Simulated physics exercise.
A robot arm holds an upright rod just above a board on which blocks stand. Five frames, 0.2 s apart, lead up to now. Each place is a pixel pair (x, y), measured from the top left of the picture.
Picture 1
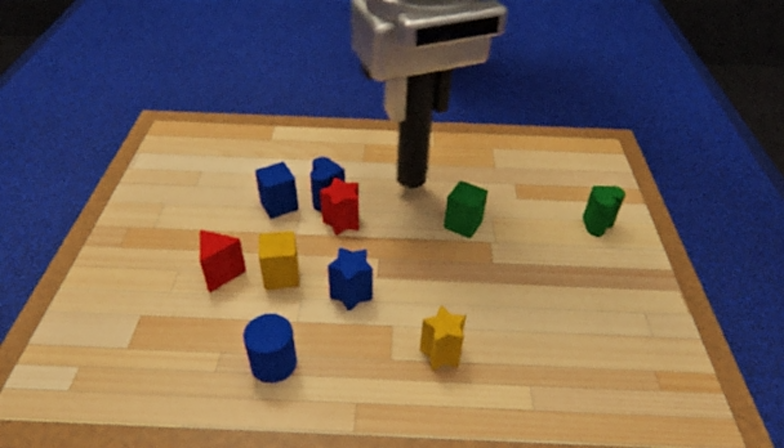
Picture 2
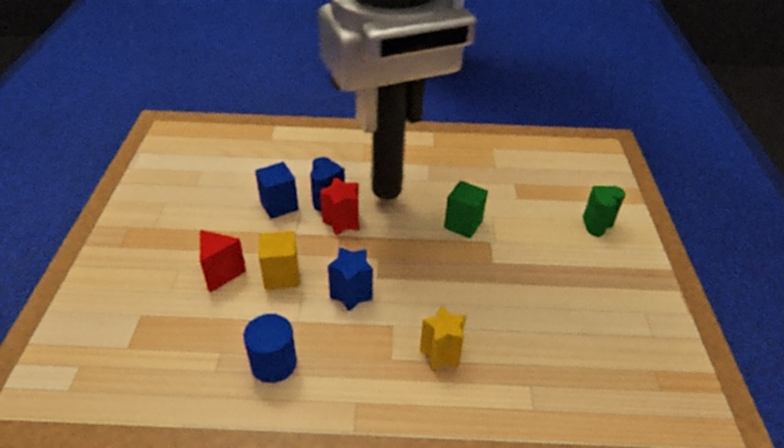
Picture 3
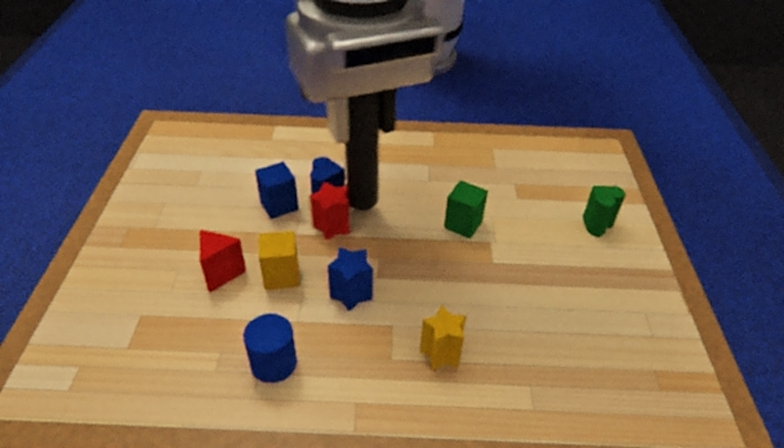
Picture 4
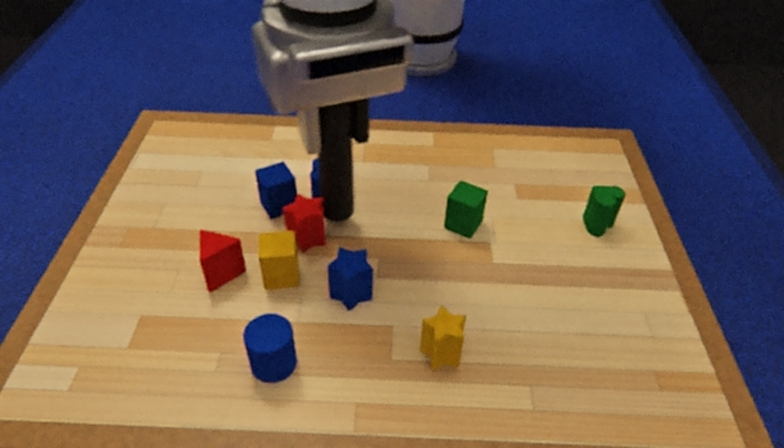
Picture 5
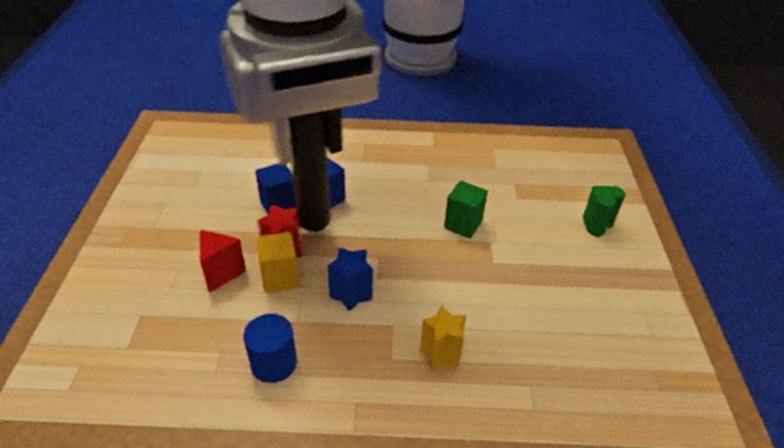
The footage shows a robot arm lowering no blocks but moving its dark rod leftward across a wooden board of colored blocks, then pushing the red star-shaped block left and slightly toward the viewer, up close to the yellow square block.
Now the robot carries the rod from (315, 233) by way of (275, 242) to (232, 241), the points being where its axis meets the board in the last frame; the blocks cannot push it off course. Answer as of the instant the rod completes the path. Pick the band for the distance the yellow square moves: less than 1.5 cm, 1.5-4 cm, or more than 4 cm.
The yellow square ends up very close, under 1.5 cm away.
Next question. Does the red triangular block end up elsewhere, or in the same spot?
It will end up elsewhere.
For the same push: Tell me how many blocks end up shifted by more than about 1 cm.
The result: Two blocks.
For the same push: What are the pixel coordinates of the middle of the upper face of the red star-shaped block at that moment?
The answer is (222, 232).
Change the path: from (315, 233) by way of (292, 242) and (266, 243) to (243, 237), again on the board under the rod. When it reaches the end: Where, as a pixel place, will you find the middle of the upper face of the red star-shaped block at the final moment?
It will end up at (232, 232).
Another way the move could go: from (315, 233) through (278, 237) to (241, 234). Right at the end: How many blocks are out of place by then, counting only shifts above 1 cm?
The answer will be one.
What follows on the original path. Halfway along, rod at (271, 231); red triangular block at (206, 248); red star-shaped block at (239, 231), turned 25° anticlockwise.
At the end, rod at (230, 230); red triangular block at (201, 255), turned 20° clockwise; yellow square unmoved; red star-shaped block at (222, 232), turned 85° anticlockwise.
